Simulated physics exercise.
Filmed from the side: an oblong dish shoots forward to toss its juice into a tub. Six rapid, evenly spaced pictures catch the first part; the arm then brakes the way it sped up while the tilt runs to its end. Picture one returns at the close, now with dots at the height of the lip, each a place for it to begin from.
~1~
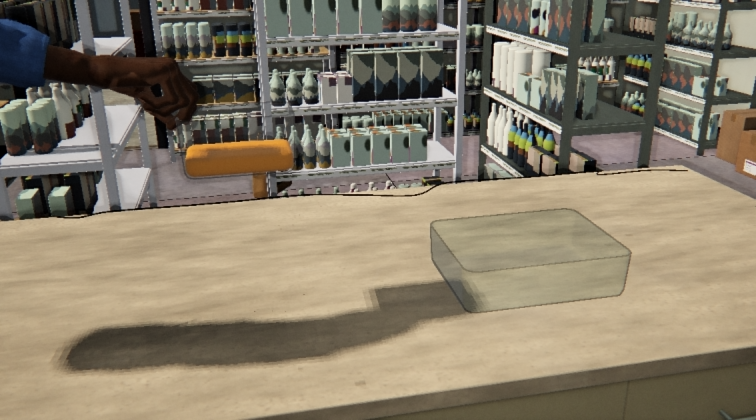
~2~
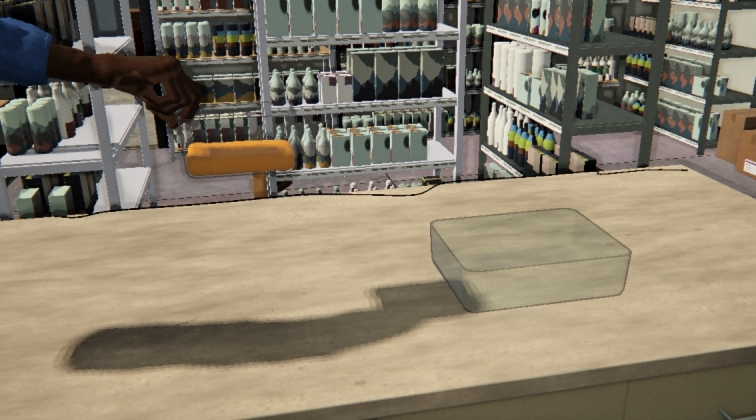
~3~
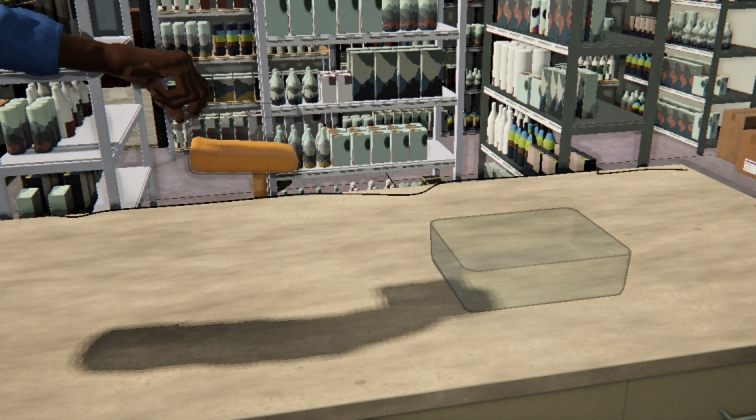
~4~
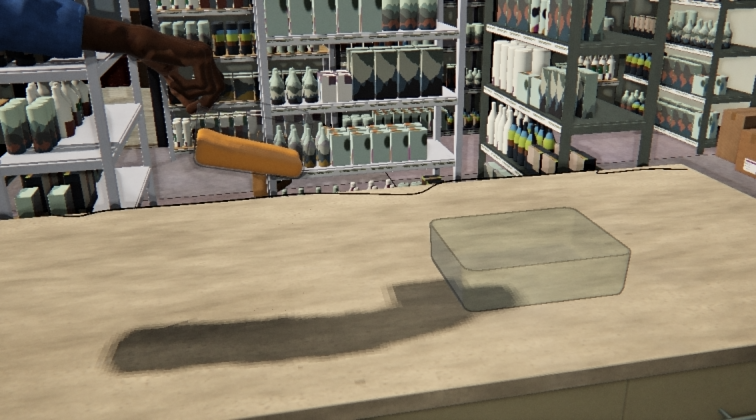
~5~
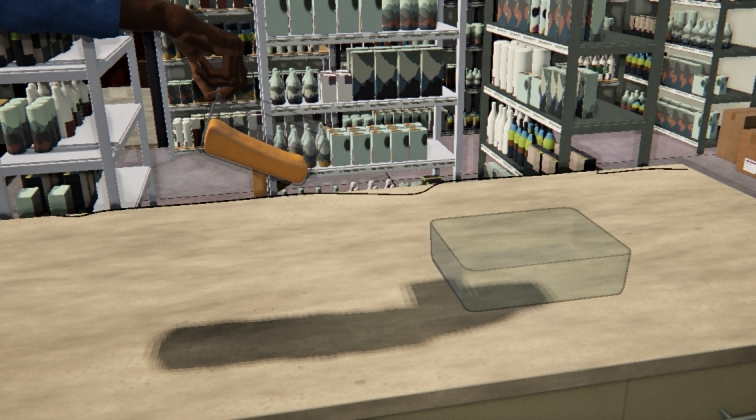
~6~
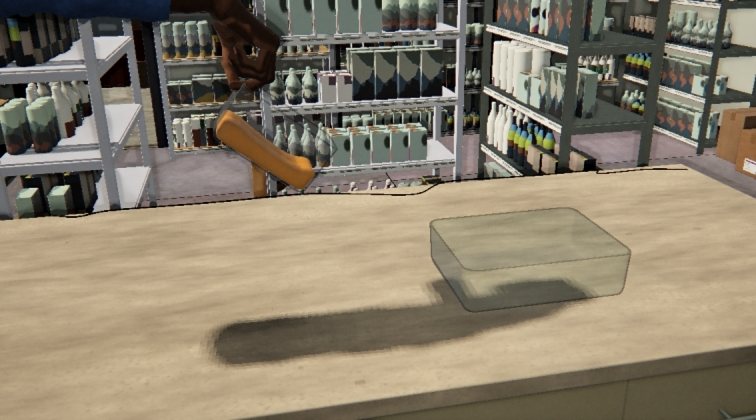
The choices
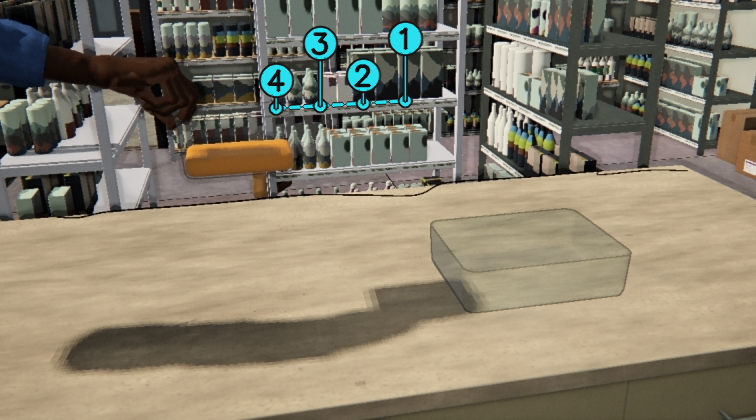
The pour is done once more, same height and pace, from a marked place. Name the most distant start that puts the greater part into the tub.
Go for 3.
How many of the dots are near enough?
Three.
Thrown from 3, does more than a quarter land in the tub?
Yes, it does.
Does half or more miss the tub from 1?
No, that is safe.
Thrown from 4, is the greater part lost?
Yes, it does.
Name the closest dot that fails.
The answer is 4.
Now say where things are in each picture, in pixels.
Upright, lip at (290, 107); tub from (462, 312) to (622, 292); nothing has left yet.
Upright, lip at (292, 107); nothing has left yet.
Tipped about 5°, lip at (298, 110); nothing has left yet.
Tipped about 13°, lip at (309, 117); nothing has left yet.
Tipped about 25°, lip at (322, 128); nothing has left yet.
Tipped about 38°, lip at (333, 141); nothing has left yet.
On the marked copy, 1 at (405, 100); 2 at (363, 103); 3 at (320, 105); 4 at (276, 108).
With 1, about 77 % lands in the tub, 5 % falls short and 18 % goes beside or beyond.
With 2, about 77 % lands in the tub, 4 % falls short and 19 % goes beside or beyond.
With 3, about 62 % lands in the tub, 26 % falls short and 12 % goes beside or beyond.
With 4, about 35 % lands in the tub, 58 % falls short and 7 % goes beside or beyond.
